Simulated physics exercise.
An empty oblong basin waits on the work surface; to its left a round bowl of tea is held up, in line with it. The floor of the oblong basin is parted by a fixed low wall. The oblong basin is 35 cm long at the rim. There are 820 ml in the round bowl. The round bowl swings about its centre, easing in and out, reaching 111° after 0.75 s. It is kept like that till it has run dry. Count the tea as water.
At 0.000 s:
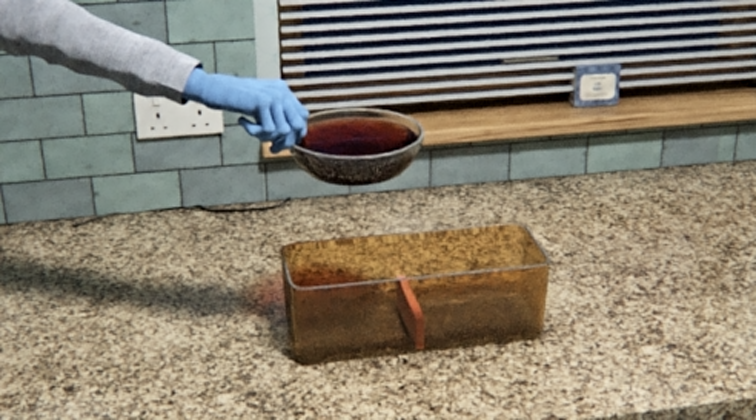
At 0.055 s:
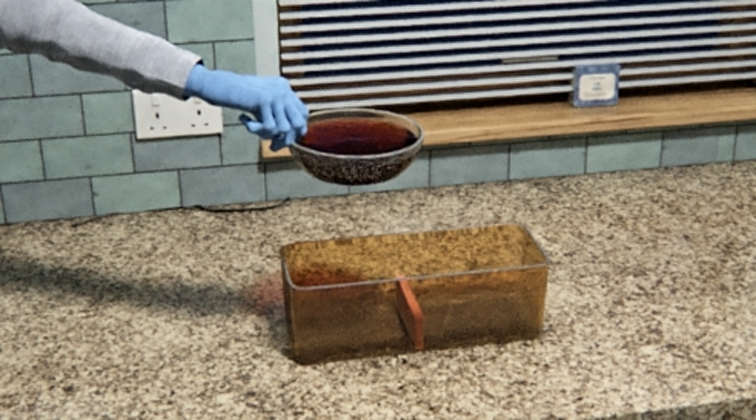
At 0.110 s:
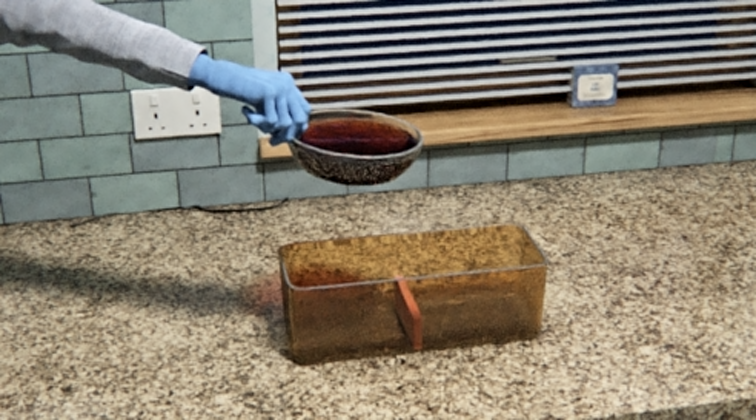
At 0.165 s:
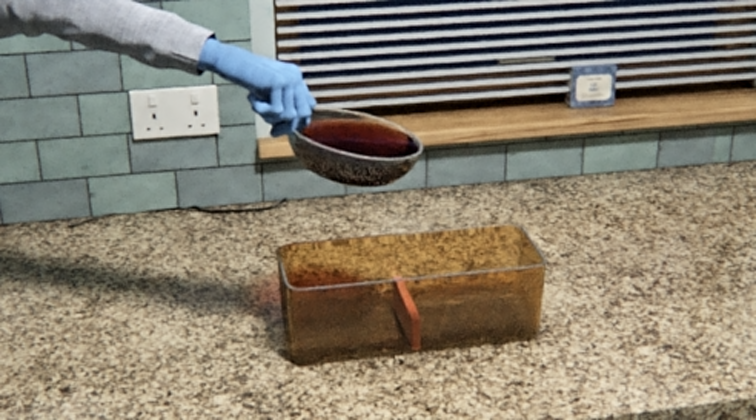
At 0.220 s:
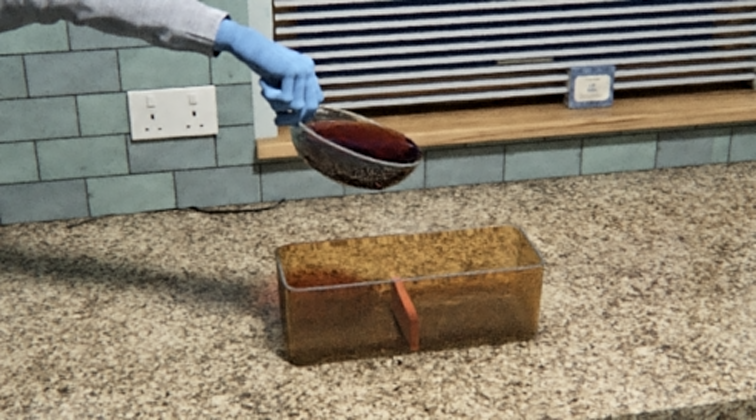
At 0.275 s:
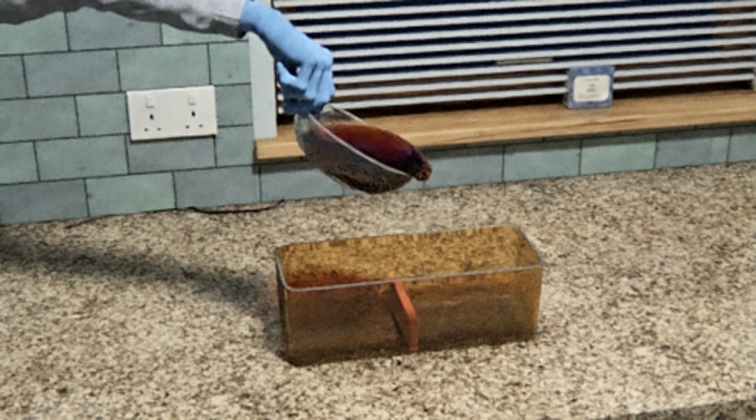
On a speckled countertop, a gloved hand tilts a bowl of dark liquid rightward above an oblong basin.
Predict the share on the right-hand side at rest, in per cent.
The far part has some 76 per cent.
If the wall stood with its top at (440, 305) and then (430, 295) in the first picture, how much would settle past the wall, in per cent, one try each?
First 45, then 65 per cent.
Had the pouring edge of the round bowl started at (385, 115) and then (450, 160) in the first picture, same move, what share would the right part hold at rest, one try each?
In turn about 60 and 75 per cent.
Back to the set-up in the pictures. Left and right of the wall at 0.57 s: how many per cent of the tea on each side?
Left about 0, right about 66.
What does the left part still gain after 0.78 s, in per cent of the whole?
Near 4 in a hundred.
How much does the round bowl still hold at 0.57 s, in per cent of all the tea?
About 2 per cent.
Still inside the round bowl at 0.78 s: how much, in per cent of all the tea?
Near 0 in a hundred.
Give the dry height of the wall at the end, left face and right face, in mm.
Left about 44 mm, right about 22 mm.
By 0.57 s the tilt is 96° and 2 per cent is still to pour, 0 is left of the wall and 66 right of it.
By 0.78 s the tilt is 111° and 0 per cent is still to pour, 10 is left of the wall and 68 right of it.
By 1.01 s the tilt is 111° and 0 per cent is still to pour, 13 is left of the wall and 77 right of it.
By 1.25 s the tilt is 111° and 0 per cent is still to pour, 14 is left of the wall and 76 right of it.
At rest 14 per cent lies left of the wall, 76 right of it and 10 outside.
